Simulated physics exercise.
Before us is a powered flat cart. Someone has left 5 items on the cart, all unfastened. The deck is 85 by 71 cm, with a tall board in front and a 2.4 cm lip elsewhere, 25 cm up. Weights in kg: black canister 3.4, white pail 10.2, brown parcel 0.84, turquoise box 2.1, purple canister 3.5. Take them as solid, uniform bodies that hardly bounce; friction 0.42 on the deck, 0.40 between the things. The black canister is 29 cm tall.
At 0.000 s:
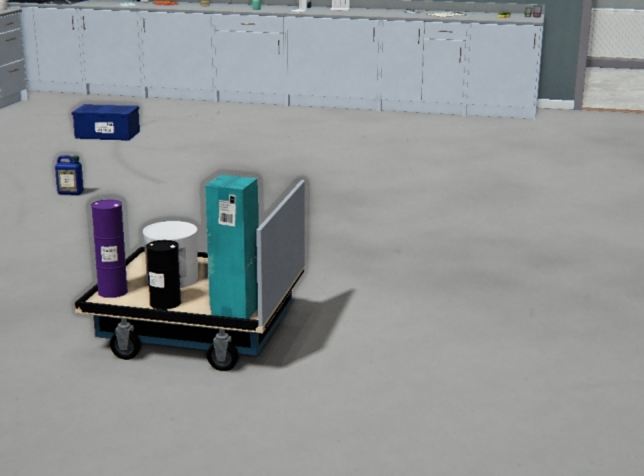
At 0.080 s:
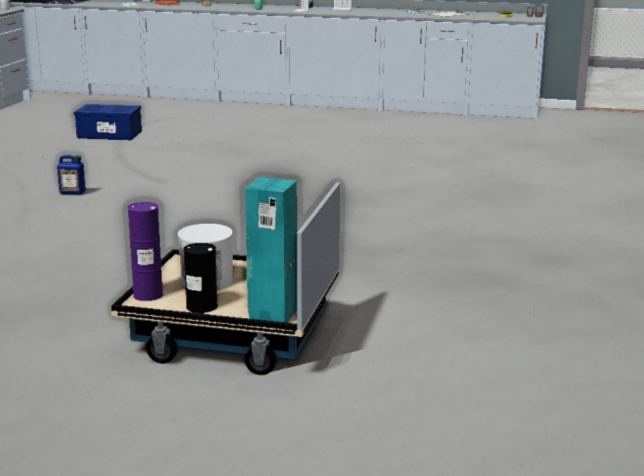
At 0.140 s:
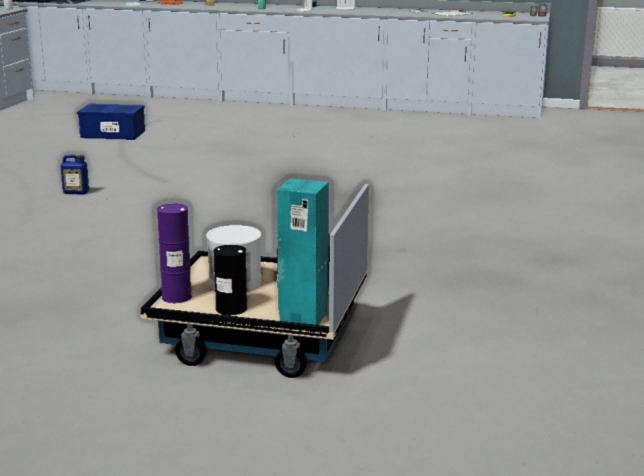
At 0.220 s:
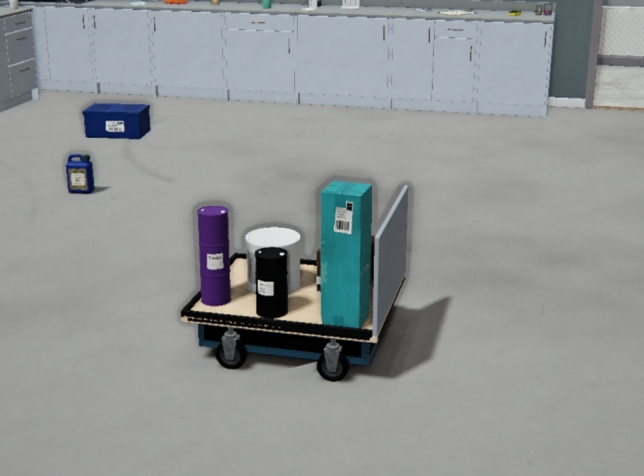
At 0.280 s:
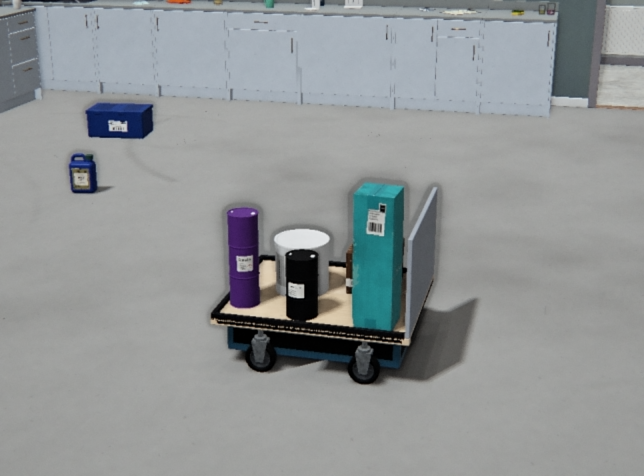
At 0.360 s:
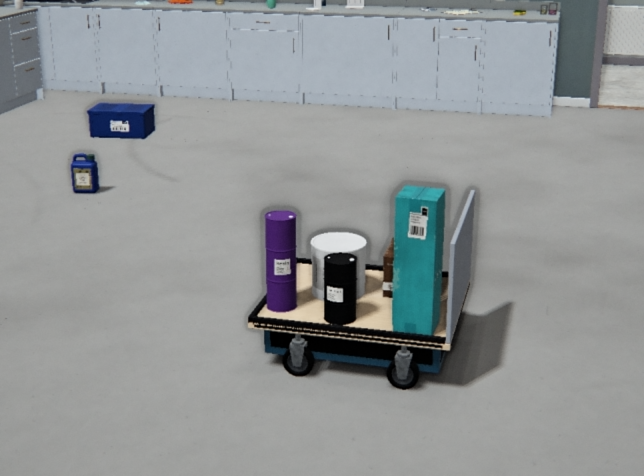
At first, a flat cart carrying a purple canister, a black canister, a white pail and a tall turquoise box stands left of centre on a grey floor. It rolls steadily right, its load keeping its places, and a brown parcel gradually shows from behind the turquoise box.
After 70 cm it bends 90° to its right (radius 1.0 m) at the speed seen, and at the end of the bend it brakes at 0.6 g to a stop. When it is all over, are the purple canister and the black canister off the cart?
The purple canister comes off the cart and the black canister stays on the cart.
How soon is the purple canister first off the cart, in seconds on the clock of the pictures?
Near 1.1 s.
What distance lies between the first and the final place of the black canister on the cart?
Some 22 cm.
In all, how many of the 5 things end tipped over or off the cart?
In all, 2.
Around 0.66 s, cart has run 139 cm, turned 31°; black canister shifted 5 cm near (450, 316); turquoise box at 37° to upright; brown parcel shifted 6 cm.
Around 1.06 s, cart has run 223 cm, turned 79°; purple canister at 47° to upright near (537, 334); black canister shifted 10 cm near (514, 399); turquoise box on its side.
Around 1.46 s, cart has run 290 cm, turned 90°; purple canister now off the cart; black canister shifted 13 cm; turquoise box on its side.
Finally (2.1 s), off the cart, purple canister; on their side or leaning hard on the cart, turquoise box; not toppled but over 10 cm from the start, black canister, white pail and brown parcel.
